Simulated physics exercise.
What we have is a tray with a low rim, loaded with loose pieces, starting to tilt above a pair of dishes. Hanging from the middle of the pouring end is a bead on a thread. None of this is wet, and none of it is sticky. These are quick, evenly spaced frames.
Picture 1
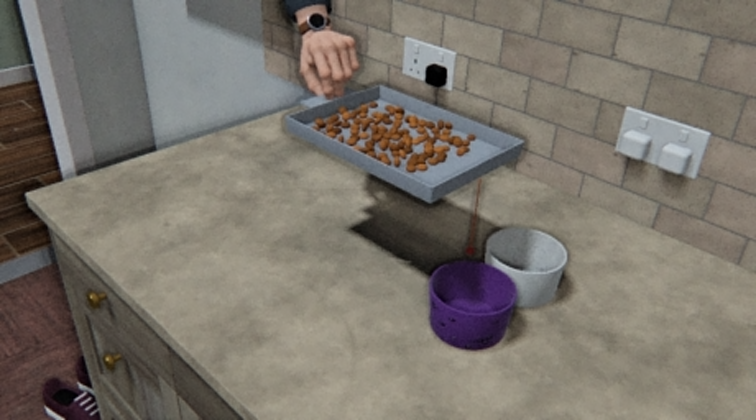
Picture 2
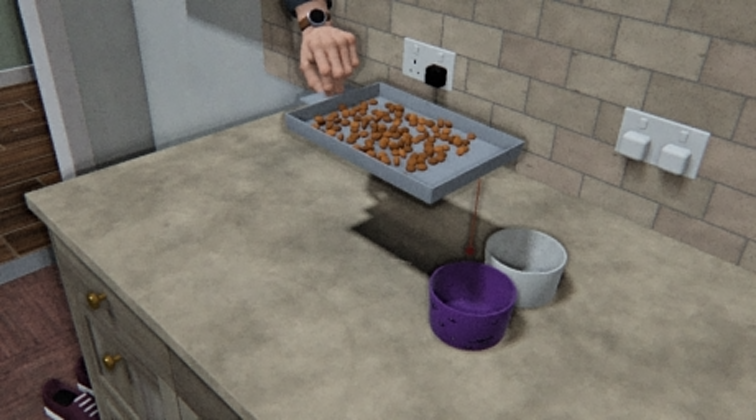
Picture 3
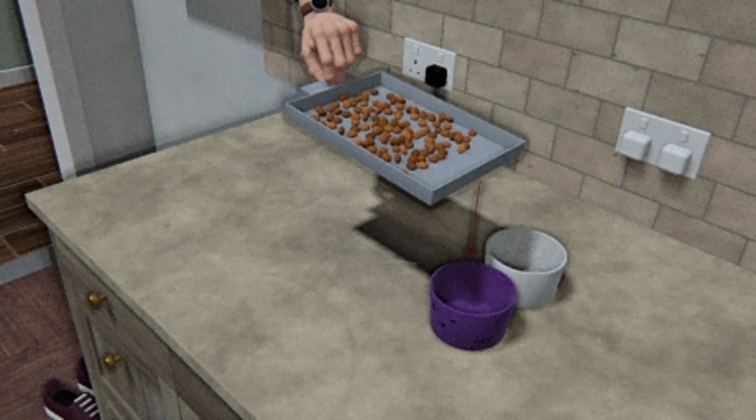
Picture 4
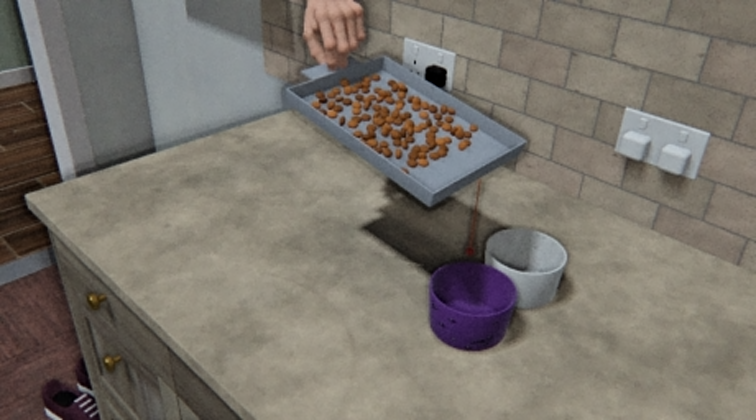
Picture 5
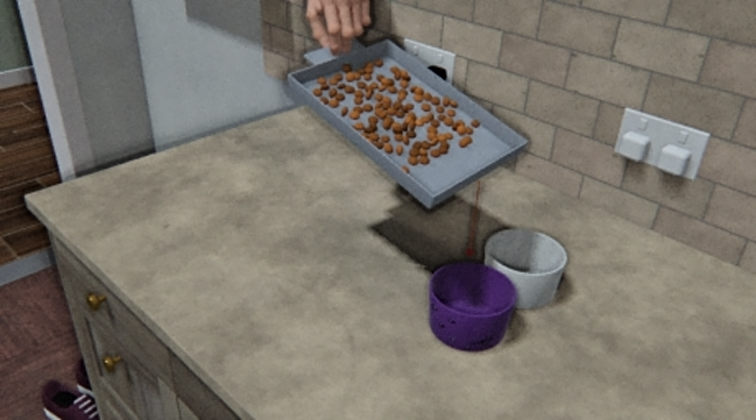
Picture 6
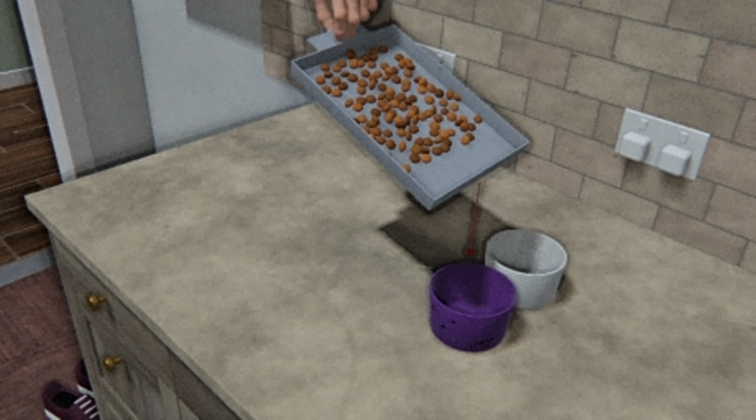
The clip opens on a hand at the back of a grey tray of brown kibble pieces, held above a stone-coloured counter near a purple dish and a white one. The tray stays nearly level at first, then the hand raises its back end steadily, tilting it clearly while the pieces stay spread across it.
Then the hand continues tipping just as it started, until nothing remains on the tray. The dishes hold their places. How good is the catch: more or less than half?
Catch is a majority.
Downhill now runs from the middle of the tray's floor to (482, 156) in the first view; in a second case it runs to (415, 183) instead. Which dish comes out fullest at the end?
Result, try one: Dish at right; try two: Dish at left.
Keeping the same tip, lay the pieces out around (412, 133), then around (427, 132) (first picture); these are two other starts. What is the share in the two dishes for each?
You'd get near 60 percent first and near 70 percent next.
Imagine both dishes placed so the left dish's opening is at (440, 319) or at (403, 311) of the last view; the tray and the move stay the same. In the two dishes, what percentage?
It would be near 90 per cent first and near 40 per cent second.
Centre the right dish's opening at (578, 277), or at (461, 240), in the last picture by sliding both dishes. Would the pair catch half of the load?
Well, the minor share the first time and the minor share the second time.
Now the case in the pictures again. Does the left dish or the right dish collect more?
Once things settle, the left of the two ends up fuller.
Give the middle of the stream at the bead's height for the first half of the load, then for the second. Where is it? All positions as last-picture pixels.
First roughly (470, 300), then roughly (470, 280).
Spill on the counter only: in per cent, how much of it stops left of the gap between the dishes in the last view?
I'd say some 50 in a hundred.
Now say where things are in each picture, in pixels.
In the first frame, corners of the pouring end (432, 186) and (522, 141), level; middle of the load (396, 137), bits of cat kibble; left dish (505, 323); right dish (557, 282); bead on its thread (470, 250).
In the second frame, corners of the pouring end (432, 187) and (522, 141), level; middle of the load (396, 136).
In the third frame, corners of the pouring end (433, 189) and (523, 141), tipped barely, lowest at the left corner; middle of the load (397, 130).
In the fourth frame, corners of the pouring end (433, 192) and (524, 141), tipped a little, lowest at the left corner; middle of the load (398, 122).
In the fifth frame, corners of the pouring end (434, 195) and (526, 141), tipped clearly, lowest at the left corner; middle of the load (400, 114).
In the sixth frame, corners of the pouring end (435, 198) and (528, 142), tipped clearly, lowest at the left corner; middle of the load (403, 107); left dish (505, 325); right dish (557, 284).
Just after the last frame, tray tipped steeply; almost all on the tray; about a tenth in the air.
A moment on, tray tipped past a quarter turn; roughly a quarter on the tray; roughly a third in the left dish; just a few in the right dish; roughly a quarter outside both; about a tenth in the air.
Further on, tray tipped past a quarter turn; roughly two thirds in the left dish; about a tenth in the right dish; roughly a third outside both.
When it is over, tray tipped past a quarter turn; roughly two thirds in the left dish; about a tenth in the right dish; roughly a third outside both.
